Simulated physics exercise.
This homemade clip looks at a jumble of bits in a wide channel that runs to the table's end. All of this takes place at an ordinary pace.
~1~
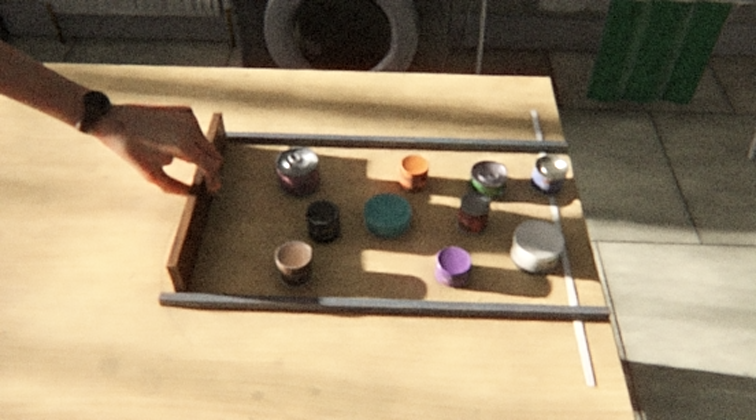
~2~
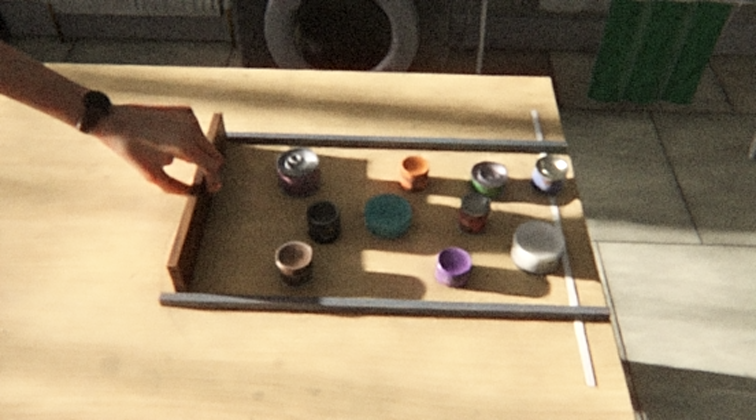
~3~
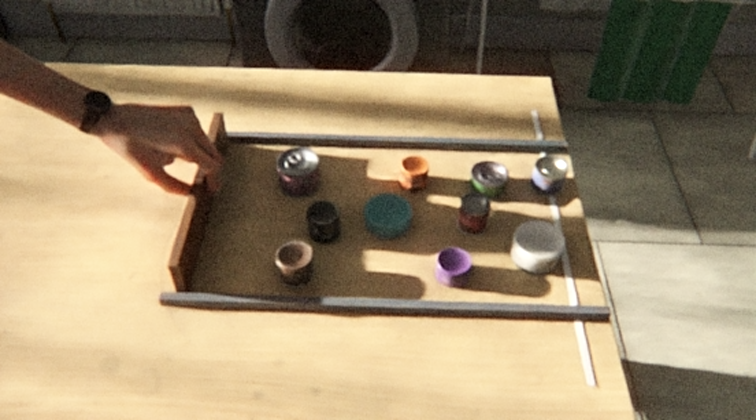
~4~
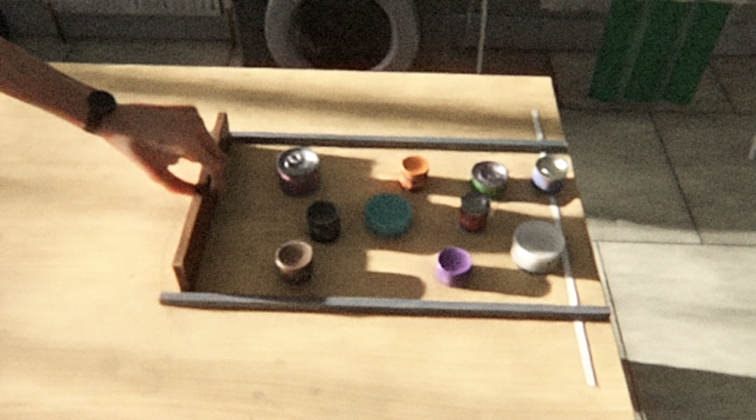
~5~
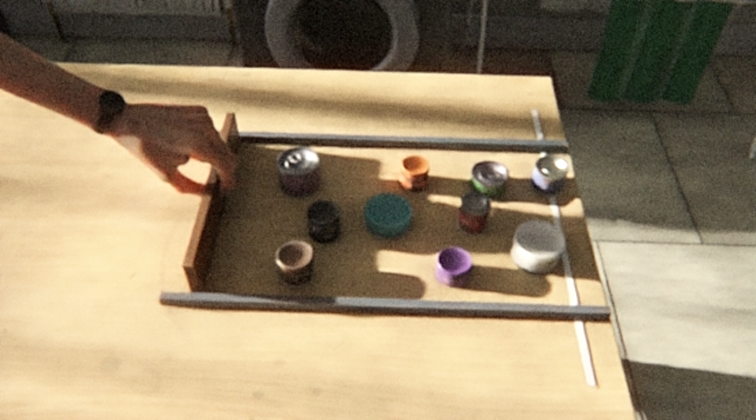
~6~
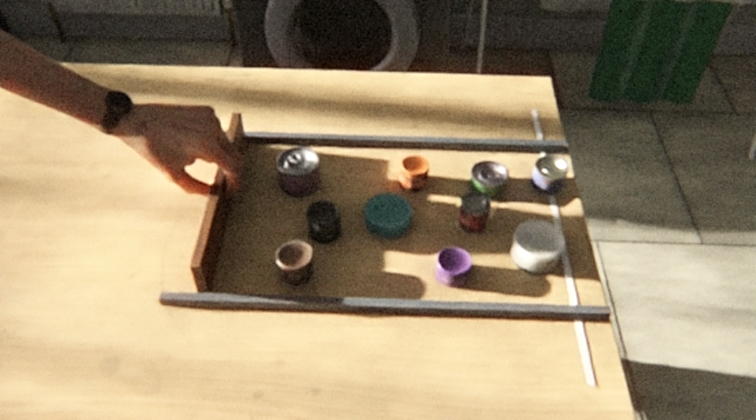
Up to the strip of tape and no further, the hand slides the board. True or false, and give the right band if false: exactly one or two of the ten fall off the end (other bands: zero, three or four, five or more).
False, five or more fall off.
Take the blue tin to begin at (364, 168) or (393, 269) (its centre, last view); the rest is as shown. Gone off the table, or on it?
Results in order - still up; down.
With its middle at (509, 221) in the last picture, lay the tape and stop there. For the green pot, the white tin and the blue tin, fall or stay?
First the green pot, which stays on top, then the white tin, which stays on top, and the blue tin, which leaves the top.
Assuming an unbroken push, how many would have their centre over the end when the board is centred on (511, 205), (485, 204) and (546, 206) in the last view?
1, 0 and 5.
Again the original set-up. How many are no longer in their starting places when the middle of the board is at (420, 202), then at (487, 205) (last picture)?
Answer - first 8, then 10.
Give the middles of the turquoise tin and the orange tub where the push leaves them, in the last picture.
(582, 214) and (561, 156), approximately.
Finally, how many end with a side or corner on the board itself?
Result: 5 in all.
Soon after, none off yet; blue tin at rest near (549, 176); white tin at rest near (537, 247); green pot at rest near (488, 179).
After that, none off yet; blue tin at rest near (549, 176); white tin at rest near (537, 247); green pot moving near (497, 180).
And then, none off yet; blue tin displaced about its own width near (587, 176); white tin displaced a little near (561, 250); green pot displaced well along near (554, 182).
In the end, the number that fall off is five or more; gone, purple tub, red tin, green pot, white tin and blue tin.
